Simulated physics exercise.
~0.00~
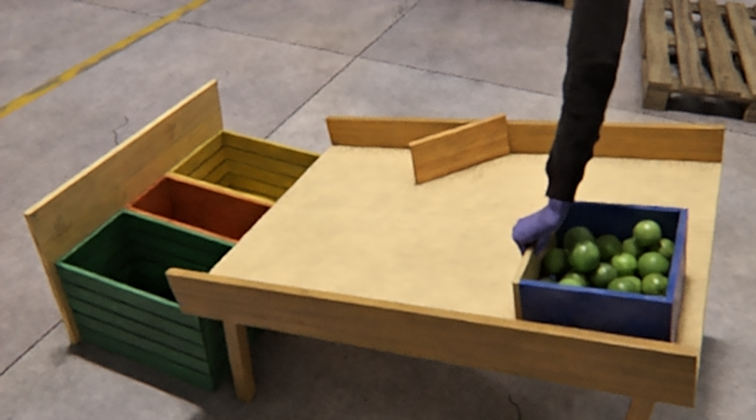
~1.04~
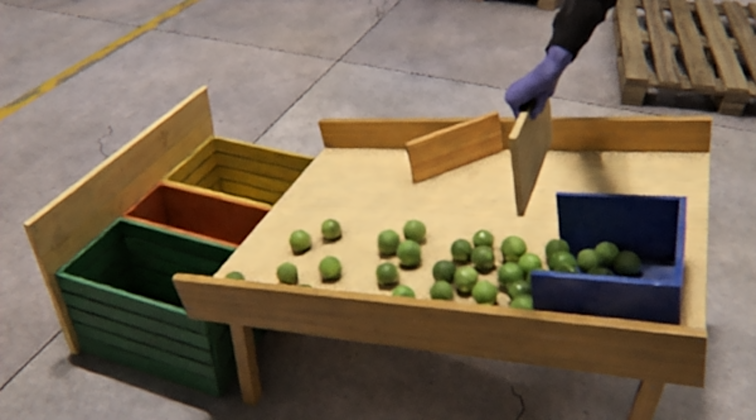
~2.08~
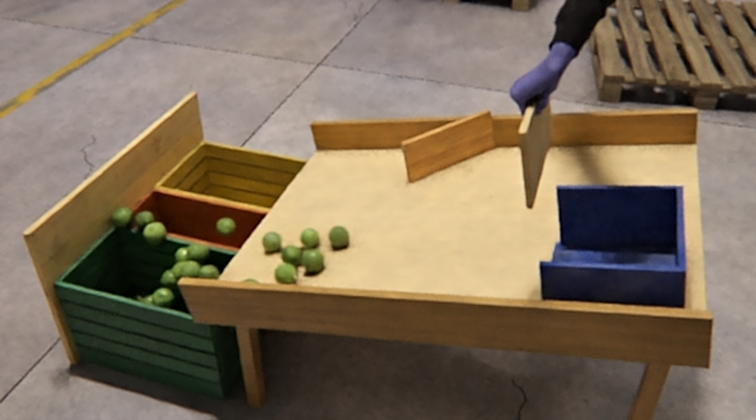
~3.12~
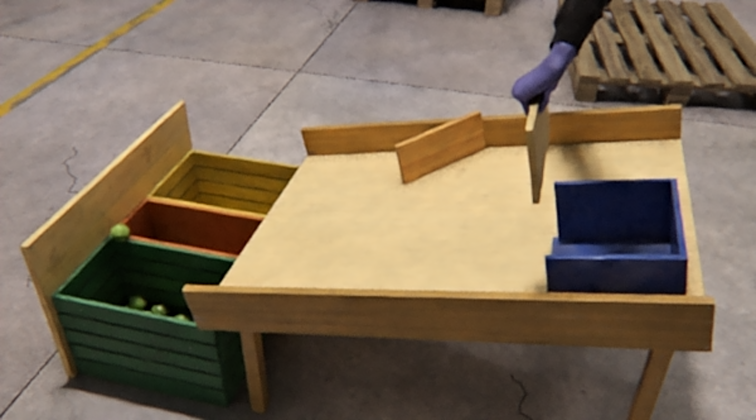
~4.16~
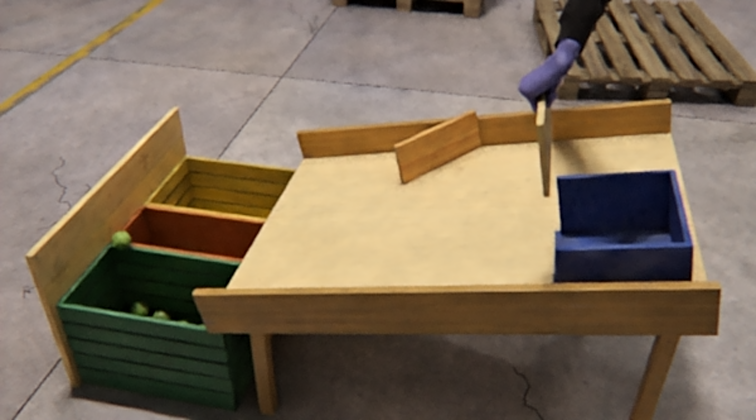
On a concrete warehouse floor, a gloved hand lifts a gate, sending green apples rolling down a table into green and orange tubs.
